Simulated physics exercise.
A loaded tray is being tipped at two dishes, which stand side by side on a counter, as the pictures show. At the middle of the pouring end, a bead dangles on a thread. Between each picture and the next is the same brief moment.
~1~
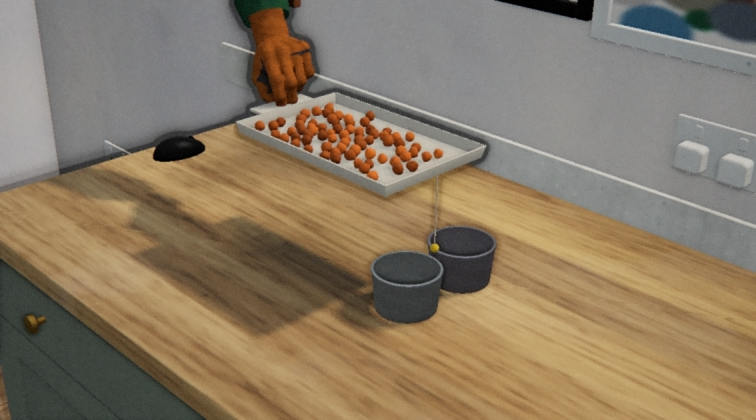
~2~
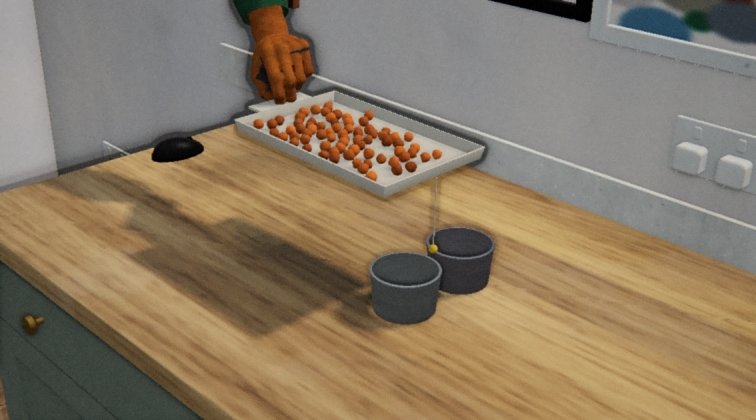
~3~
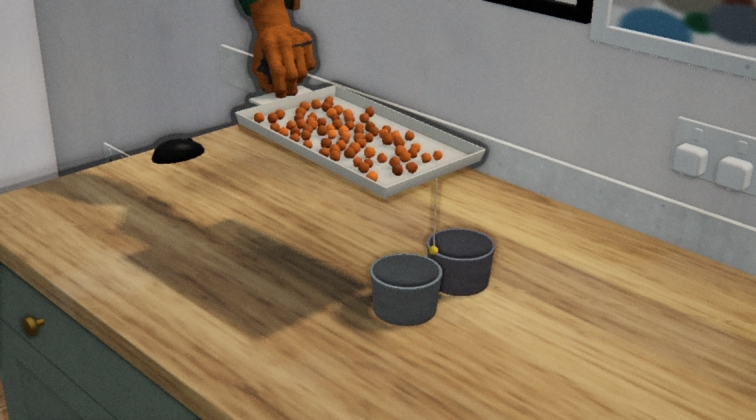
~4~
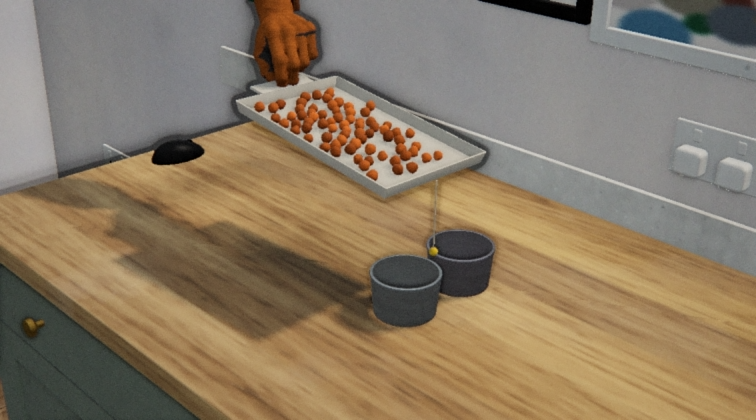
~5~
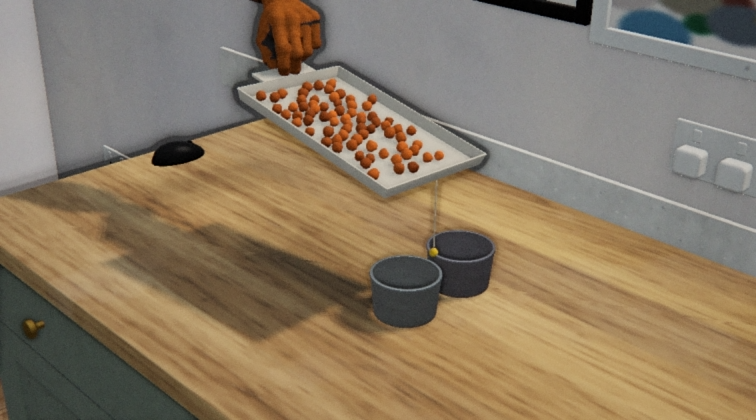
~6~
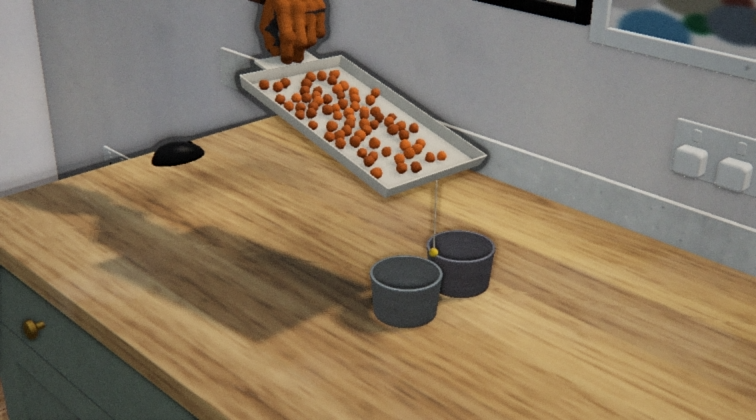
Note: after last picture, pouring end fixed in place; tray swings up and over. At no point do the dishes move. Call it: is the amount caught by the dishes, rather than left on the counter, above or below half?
Below half.
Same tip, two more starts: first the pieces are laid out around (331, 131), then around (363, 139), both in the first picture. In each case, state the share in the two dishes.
About 20 % and 10 %.
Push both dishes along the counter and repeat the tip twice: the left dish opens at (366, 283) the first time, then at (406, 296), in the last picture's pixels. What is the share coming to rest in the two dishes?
Around 0 % followed by around 40 %.
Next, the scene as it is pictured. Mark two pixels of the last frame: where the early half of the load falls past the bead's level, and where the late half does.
Early half: (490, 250); late half: (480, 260).
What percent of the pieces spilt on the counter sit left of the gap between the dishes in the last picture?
About 10 per cent.
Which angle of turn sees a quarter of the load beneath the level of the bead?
Approx. reading: About 95°.
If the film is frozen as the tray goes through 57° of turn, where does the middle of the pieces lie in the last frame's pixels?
Around (448, 153).
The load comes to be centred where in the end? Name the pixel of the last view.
The centre comes to rest near (510, 315).
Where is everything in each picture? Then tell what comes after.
The first frame shows corners of the pouring end (386, 184) and (482, 146), level; middle of the load (346, 139), coated peanuts; left dish (432, 297); right dish (486, 268); bead on its thread (434, 248).
The second frame shows corners of the pouring end (385, 184) and (480, 147), level; middle of the load (345, 139).
The third frame shows corners of the pouring end (386, 186) and (481, 149), tipped barely, lowest at the right corner; middle of the load (345, 136).
The fourth frame shows corners of the pouring end (386, 186) and (482, 151), tipped a little, lowest at the right corner; middle of the load (346, 130).
The fifth frame shows corners of the pouring end (387, 186) and (482, 153), tipped a little, lowest at the right corner; middle of the load (348, 125).
The sixth frame shows corners of the pouring end (388, 186) and (483, 154), tipped clearly, lowest at the right corner; middle of the load (351, 119); left dish (431, 301); right dish (485, 272).
Just after the last frame, tray tipped steeply; the larger part on the tray; just a few outside both; about a tenth in the air.
A moment on, tray tipped right over; roughly two thirds on the tray; just a few in the right dish; roughly a quarter outside both; about a tenth in the air.
Further on, tray tipped past a quarter turn; about a tenth in the right dish; the larger part outside both.
When it is over, tray tipped past a quarter turn; not one in the left dish; about a tenth in the right dish; the larger part outside both.
